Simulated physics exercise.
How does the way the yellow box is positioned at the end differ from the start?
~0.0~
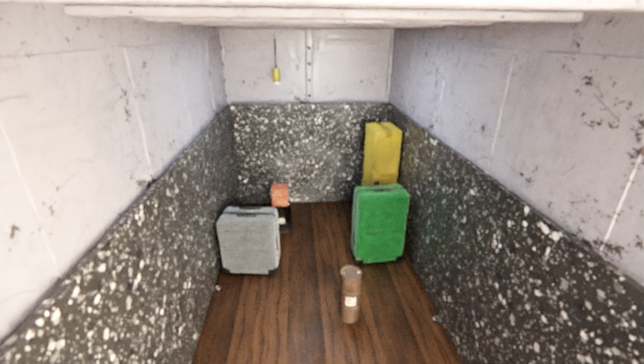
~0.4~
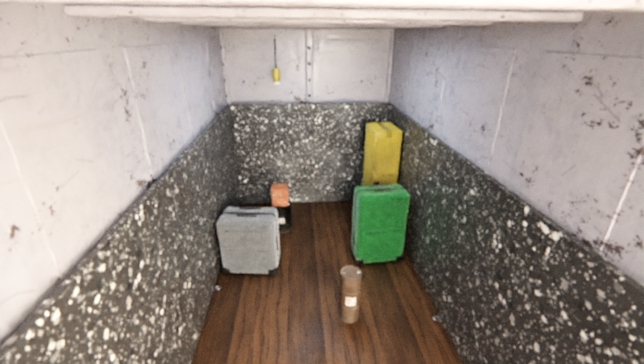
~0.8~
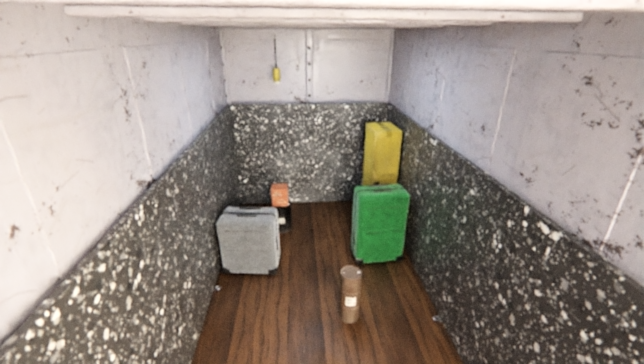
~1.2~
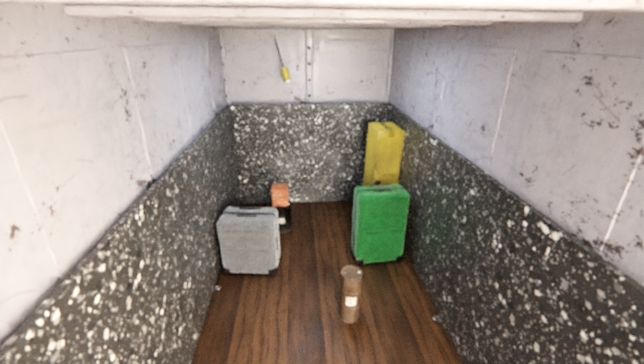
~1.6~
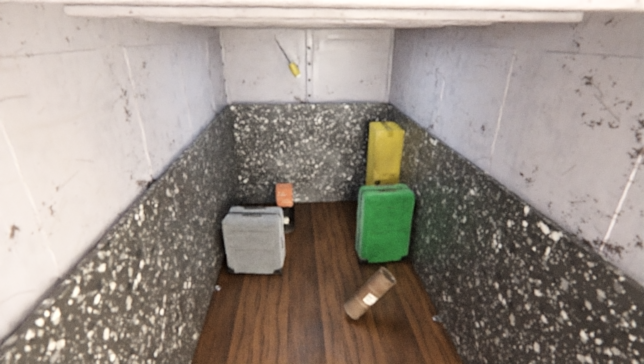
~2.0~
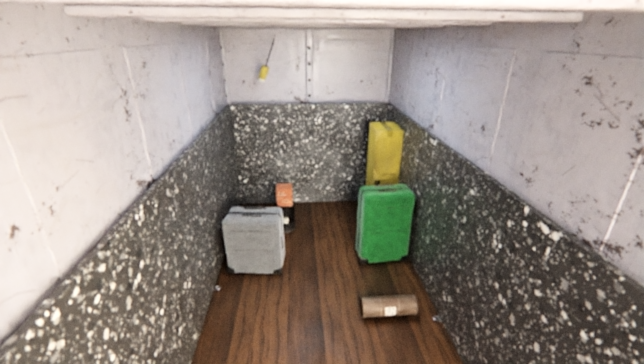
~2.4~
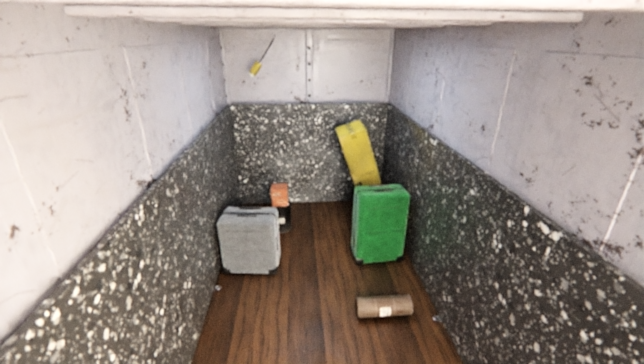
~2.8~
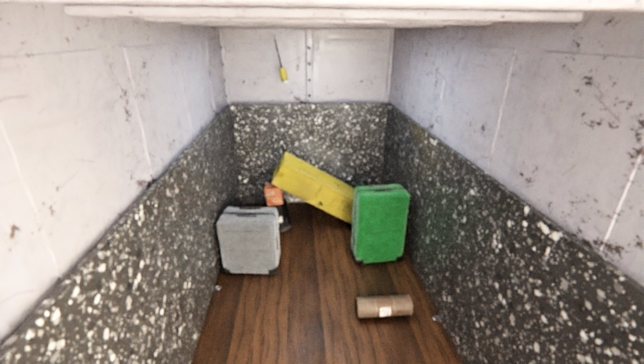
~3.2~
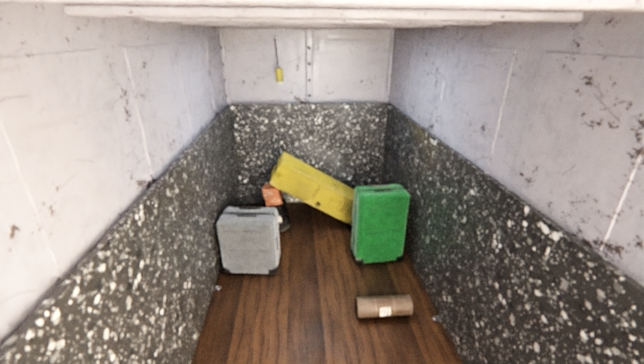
At the start the yellow box stands upright behind the green case. By the end it has tipped over to the left and is leaning at a steep slant.
Van load bay with a brown canister toppling onto its side, then a yellow box tipping left and ending up leaning.
